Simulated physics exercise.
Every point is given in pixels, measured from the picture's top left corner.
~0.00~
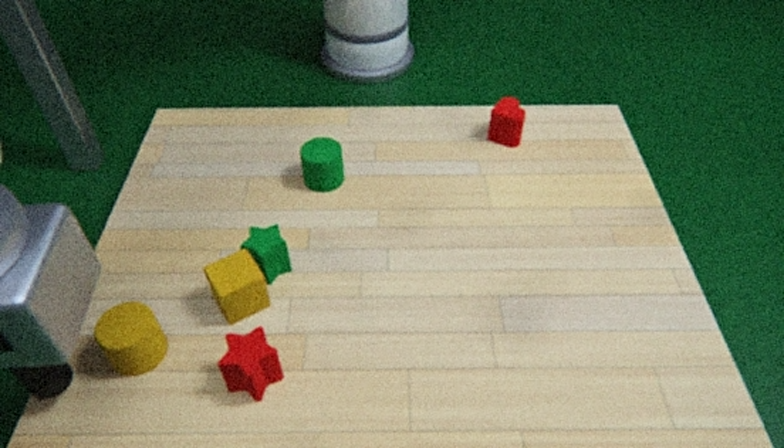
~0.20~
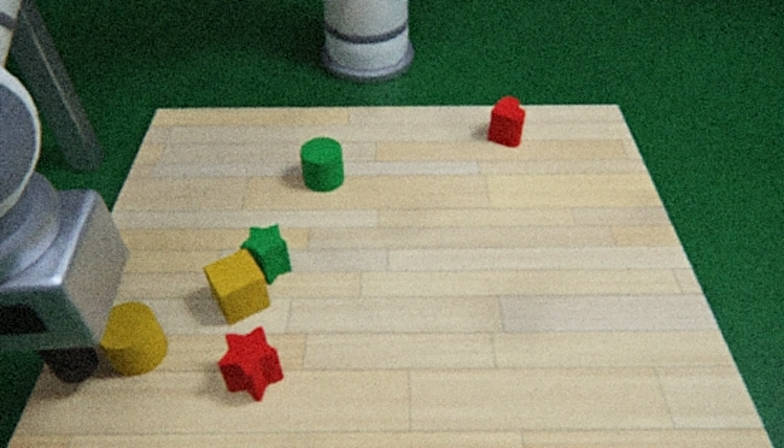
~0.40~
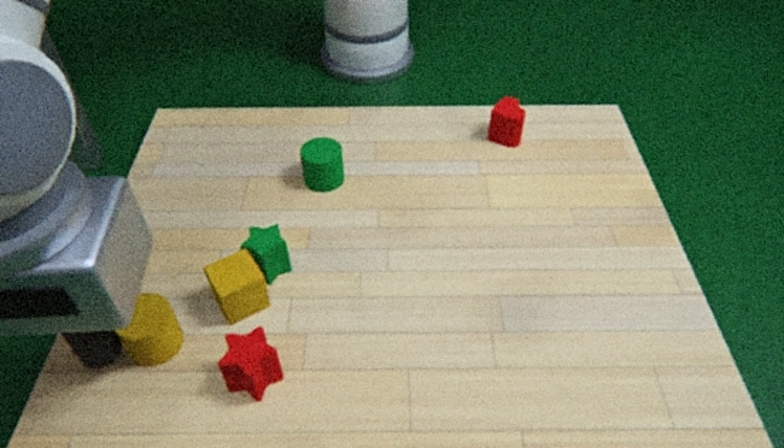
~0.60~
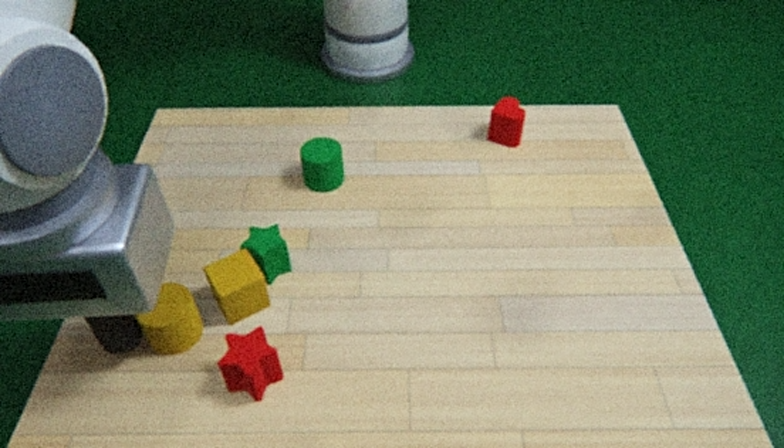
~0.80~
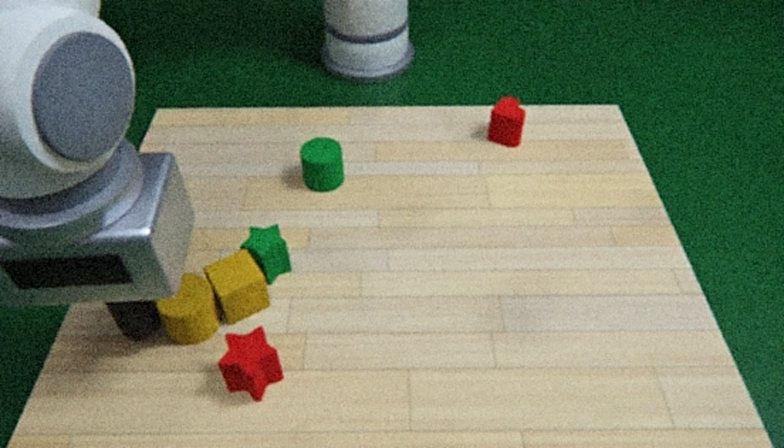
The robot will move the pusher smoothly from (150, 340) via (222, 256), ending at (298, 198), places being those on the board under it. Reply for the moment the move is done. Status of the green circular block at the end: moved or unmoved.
The green circular block will stay where it stands.
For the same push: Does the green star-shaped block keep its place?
No, I don't think so.
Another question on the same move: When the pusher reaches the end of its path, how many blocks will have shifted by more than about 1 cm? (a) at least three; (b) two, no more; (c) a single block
a.
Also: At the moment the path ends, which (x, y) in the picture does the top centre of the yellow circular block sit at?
Its top middle is near (219, 274).
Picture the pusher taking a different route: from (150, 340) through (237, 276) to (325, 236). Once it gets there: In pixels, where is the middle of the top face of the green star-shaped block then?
Pixel (353, 199).
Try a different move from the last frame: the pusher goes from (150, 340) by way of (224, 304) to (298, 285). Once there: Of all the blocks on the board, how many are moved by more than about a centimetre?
By the end, three or more blocks will have moved.
On the path given first. One third of the way, pusher (196, 268); yellow circular block (219, 274); yellow square (272, 264); green star-shaped block (279, 229), turned 35° anticlockwise.
Two thirds of the way, pusher (243, 220); yellow circular block (219, 274); yellow square (272, 264); green star-shaped block (279, 229), turned 35° anticlockwise.
At the end, pusher (296, 185); yellow circular block (219, 274); yellow square (272, 264); green star-shaped block (279, 229), turned 35° anticlockwise; green circular block still.
